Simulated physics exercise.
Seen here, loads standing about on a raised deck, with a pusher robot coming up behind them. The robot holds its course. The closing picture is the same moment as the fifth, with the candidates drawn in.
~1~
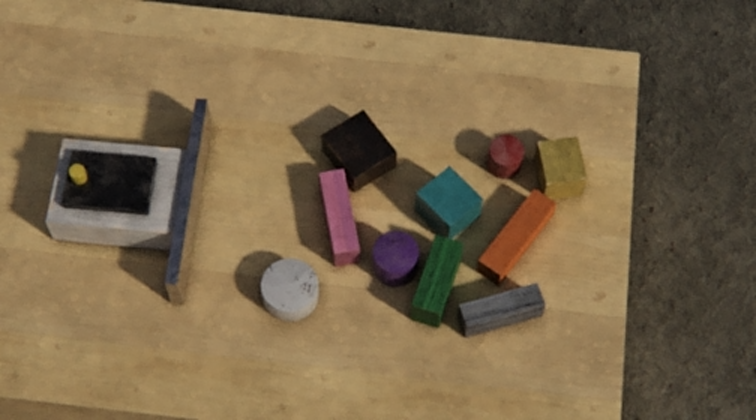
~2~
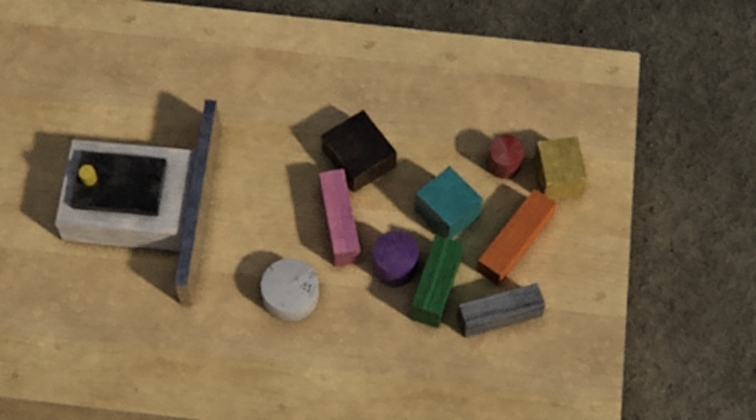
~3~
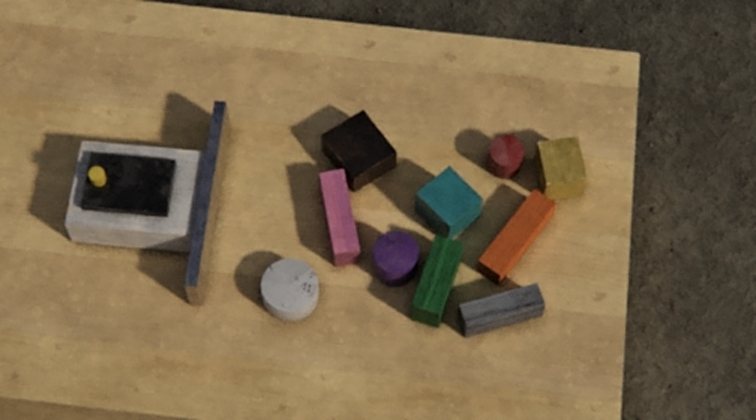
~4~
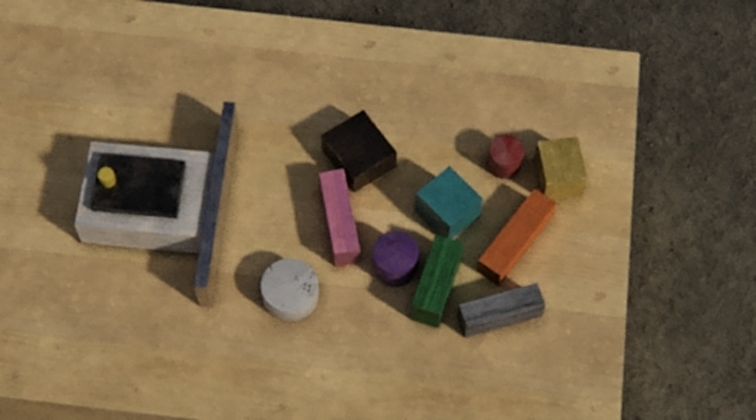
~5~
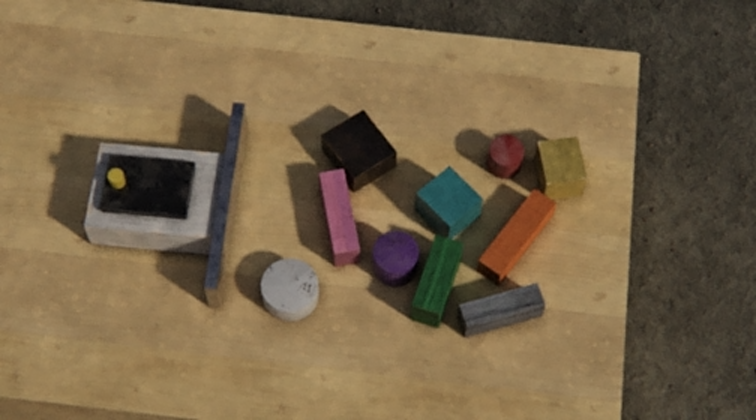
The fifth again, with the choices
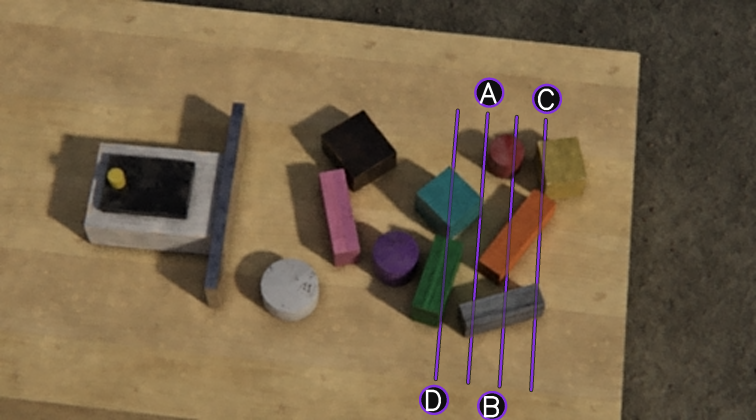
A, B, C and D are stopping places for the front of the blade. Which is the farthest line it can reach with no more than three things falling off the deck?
Line C.
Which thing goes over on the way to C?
It is the grey stick.
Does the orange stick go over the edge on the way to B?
No.
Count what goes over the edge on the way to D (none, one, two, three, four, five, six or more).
In all, none.
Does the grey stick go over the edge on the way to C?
Yes.
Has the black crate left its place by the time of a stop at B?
By then, yes.
On the marked copy, A at (478, 243); B at (509, 246); C at (539, 249); D at (447, 239).
Following C. Soon after the start, robot (267, 199); white canister (364, 297); black crate (390, 158).
Later, robot (379, 212); yellow crate (567, 166); grey stick (550, 329).
In the end, robot (467, 221); grey stick over the edge; orange stick (626, 245); one fallen.
As for the rest, A is within the limit but short; B is within the limit but short; D is within the limit but short.
